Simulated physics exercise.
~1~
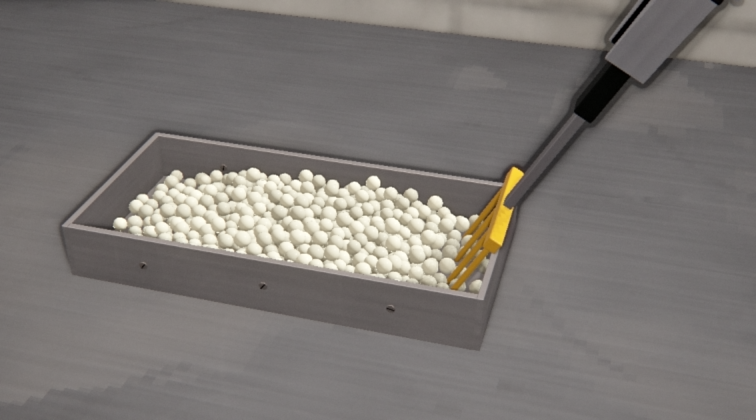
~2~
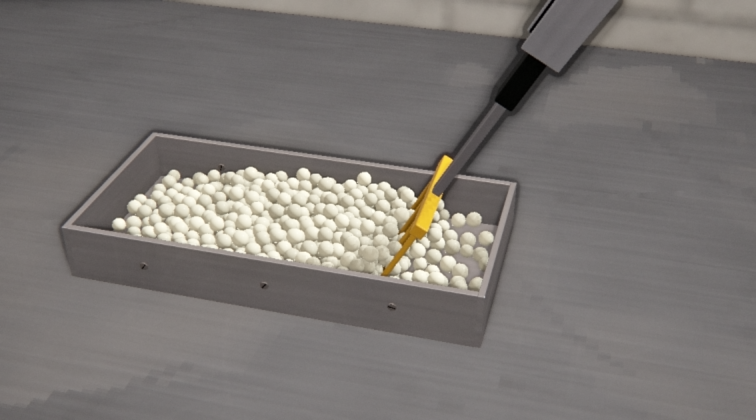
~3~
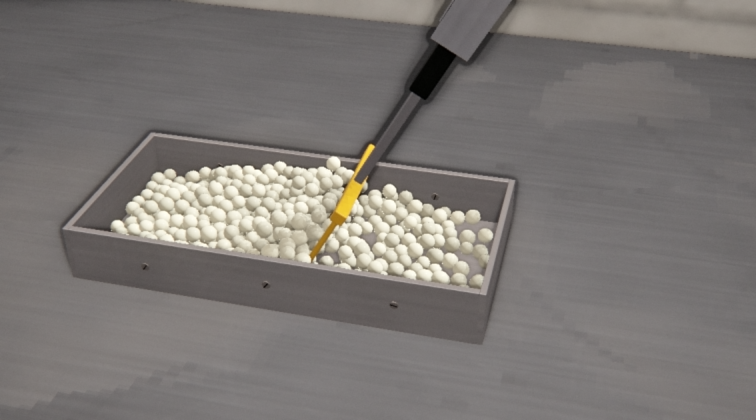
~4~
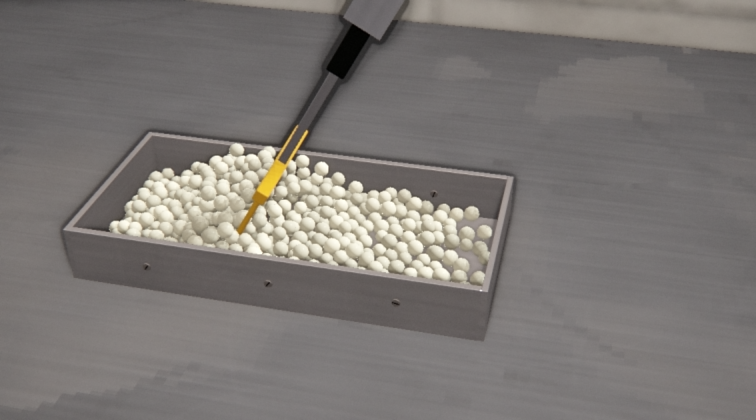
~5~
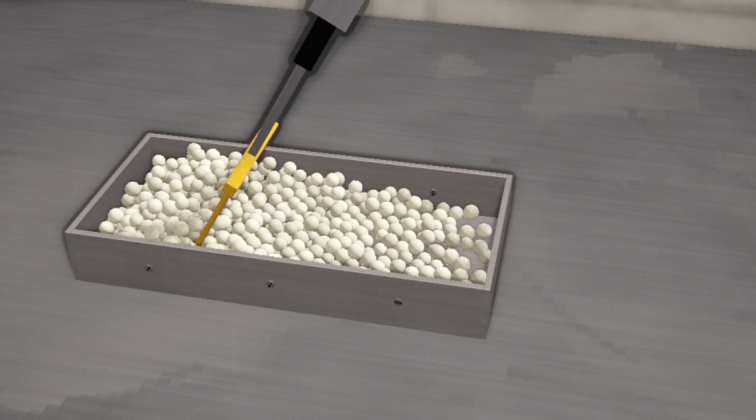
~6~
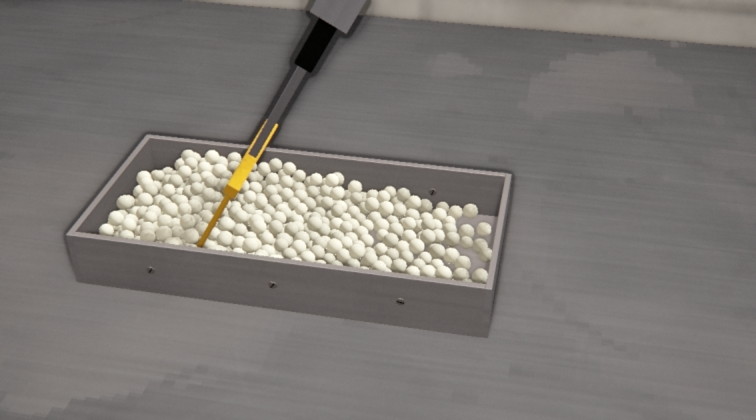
In this clip, a robot arm holding a yellow rake drags it leftward from the right end of a gray tray of white beads, pushing some into a heap at the left before the rake stops near that end, still among the beads, with the beads remaining in the tray.
